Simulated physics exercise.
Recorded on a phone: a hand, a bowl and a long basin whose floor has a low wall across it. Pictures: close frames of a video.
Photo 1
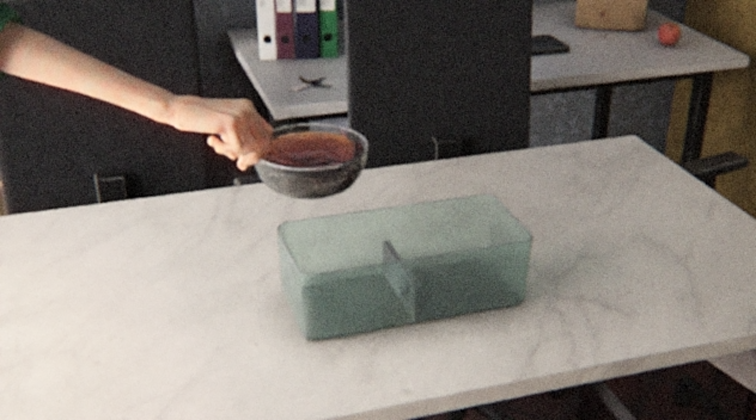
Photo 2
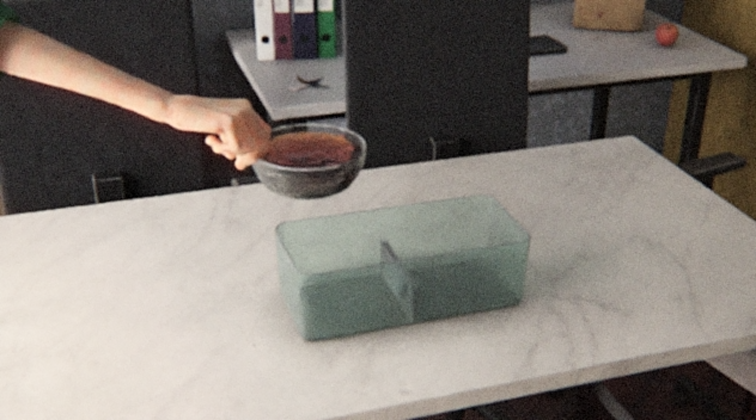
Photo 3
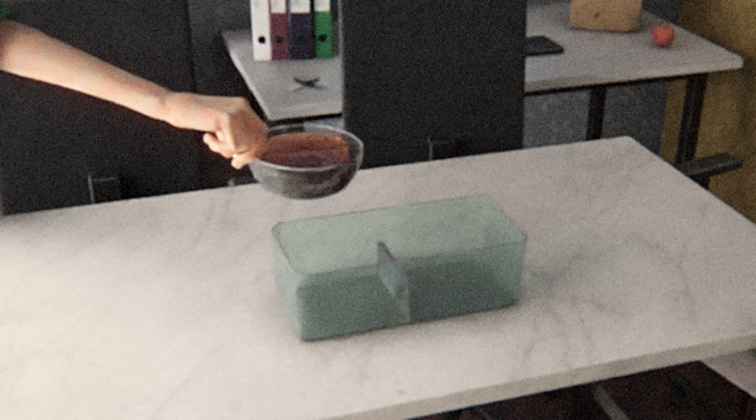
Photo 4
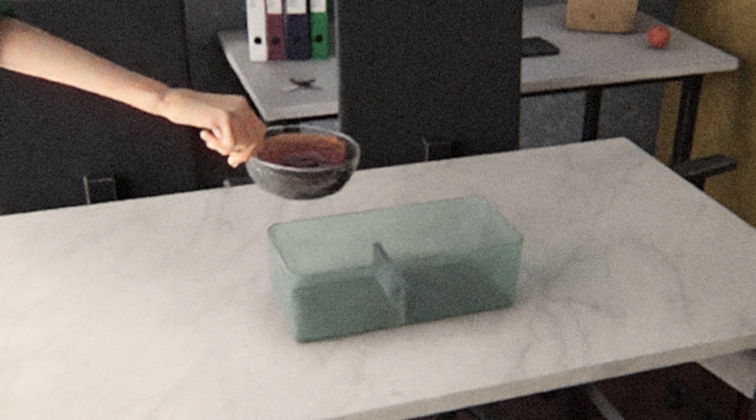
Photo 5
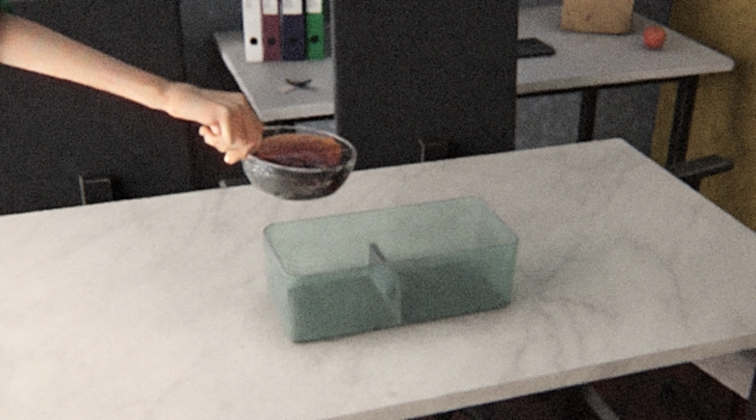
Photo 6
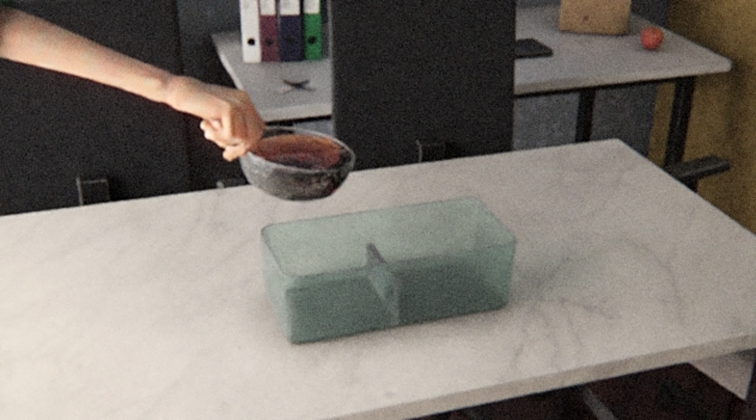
On a marble-topped table, a hand holding a dark bowl above a divided, translucent green basin, tilting it slightly to the right.
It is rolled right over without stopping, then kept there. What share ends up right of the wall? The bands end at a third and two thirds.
The part right of the wall will probably range from one third to two thirds.
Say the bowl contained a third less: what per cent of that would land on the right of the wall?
That works out to some 35 %.
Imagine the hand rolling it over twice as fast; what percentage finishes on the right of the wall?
Close to 35 out of every hundred.
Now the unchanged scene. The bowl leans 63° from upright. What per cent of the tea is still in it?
It keeps around 35 per cent at that angle.
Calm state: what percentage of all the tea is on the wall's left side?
Around 45 percent.
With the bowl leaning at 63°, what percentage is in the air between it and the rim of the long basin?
I'd put it near 35 per cent.
A moment on, the bowl is tipped part way and 36 per cent is still to pour, 7 is left of the wall and 22 right of it.
Next, the bowl is tipped on its side and 1 per cent is still to pour, 39 is left of the wall and 56 right of it.
Then the bowl is tipped right over and 0 per cent is still to pour, 43 is left of the wall and 56 right of it.
Later the bowl is tipped right over and 0 per cent is still to pour, 43 is left of the wall and 56 right of it.
Finally, 43 per cent lies left of the wall, 56 right of it and 1 outside.
